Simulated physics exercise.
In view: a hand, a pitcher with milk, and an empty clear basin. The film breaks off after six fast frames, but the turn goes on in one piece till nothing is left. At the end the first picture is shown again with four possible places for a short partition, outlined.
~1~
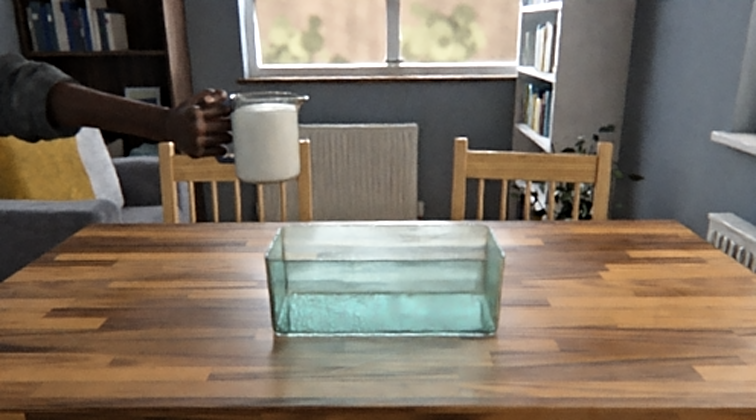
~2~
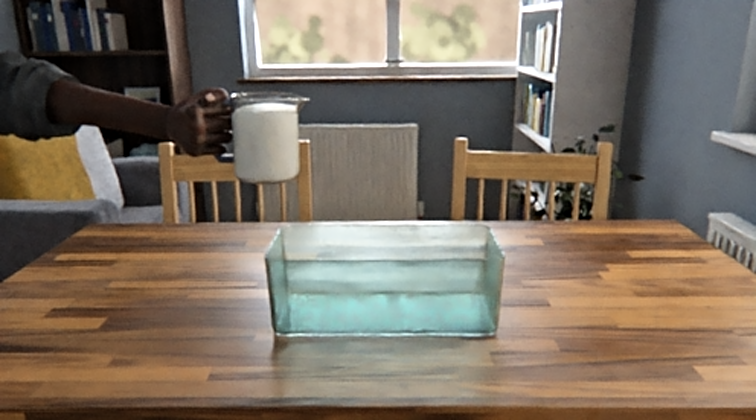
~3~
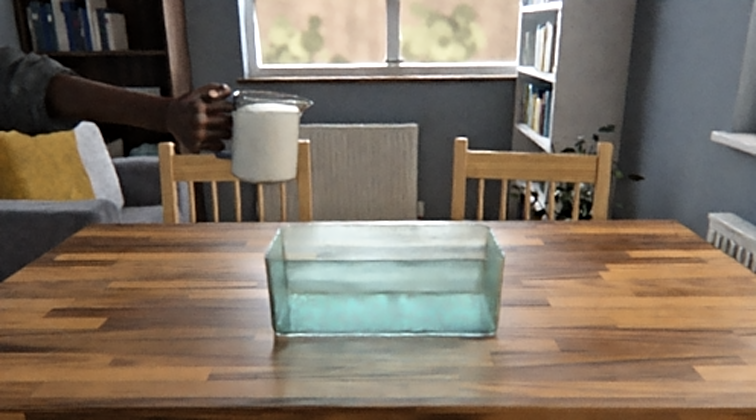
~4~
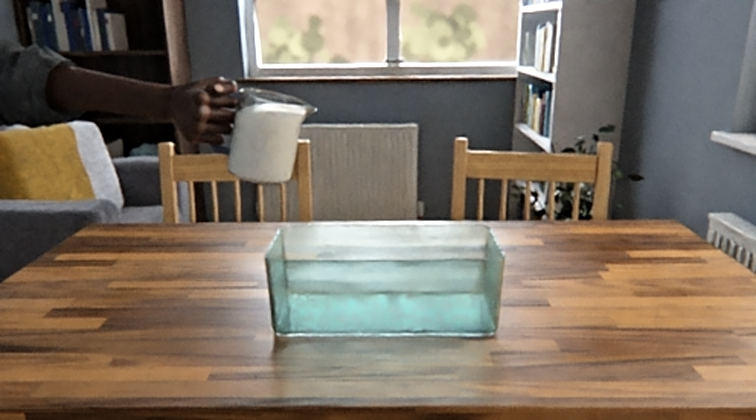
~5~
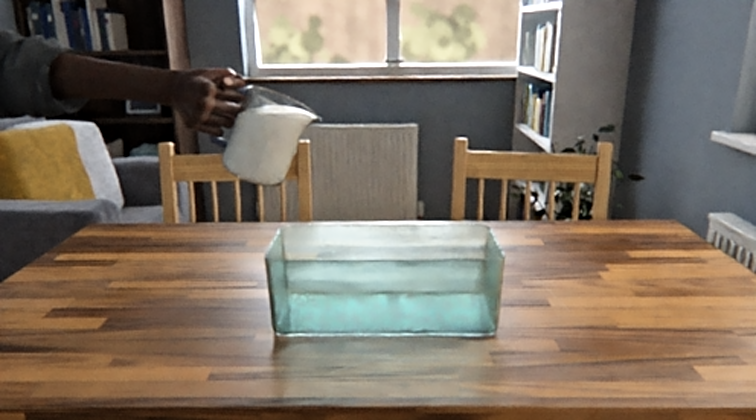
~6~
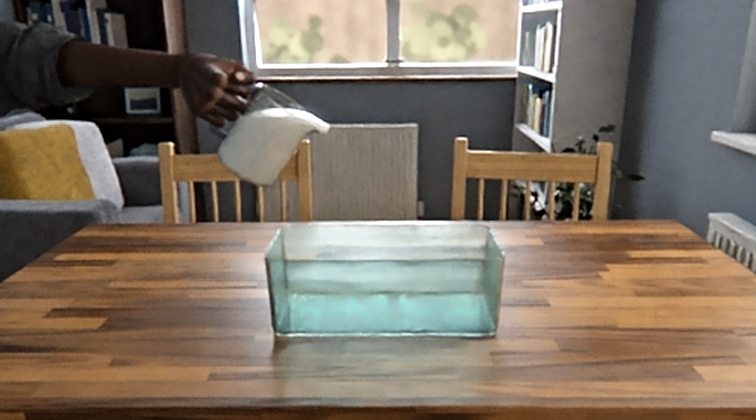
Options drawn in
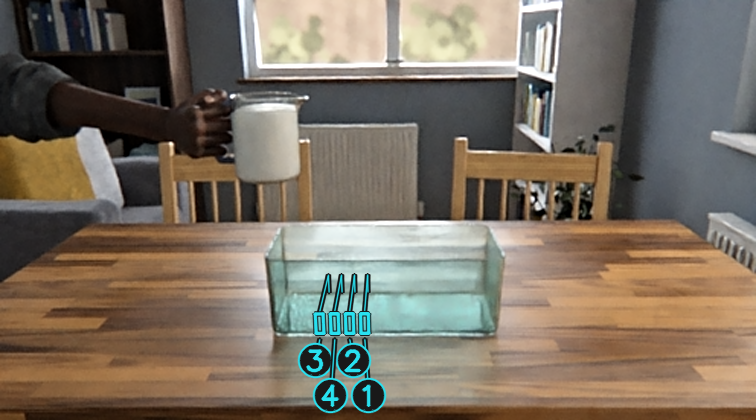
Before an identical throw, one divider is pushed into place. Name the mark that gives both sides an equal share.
1 beats the others.
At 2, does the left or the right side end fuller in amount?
The right side.
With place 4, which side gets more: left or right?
The right one.
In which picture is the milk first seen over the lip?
Picture 6.
On the marked copy, 1 at (364, 339); 2 at (349, 339); 3 at (319, 339); 4 at (334, 339).
If 1 is chosen, about 50 % ends left of the wall and 48 % right of it.
If 2 is chosen, about 28 % ends left of the wall and 72 % right of it.
If 3 is chosen, about 11 % ends left of the wall and 88 % right of it.
If 4 is chosen, about 12 % ends left of the wall and 87 % right of it.
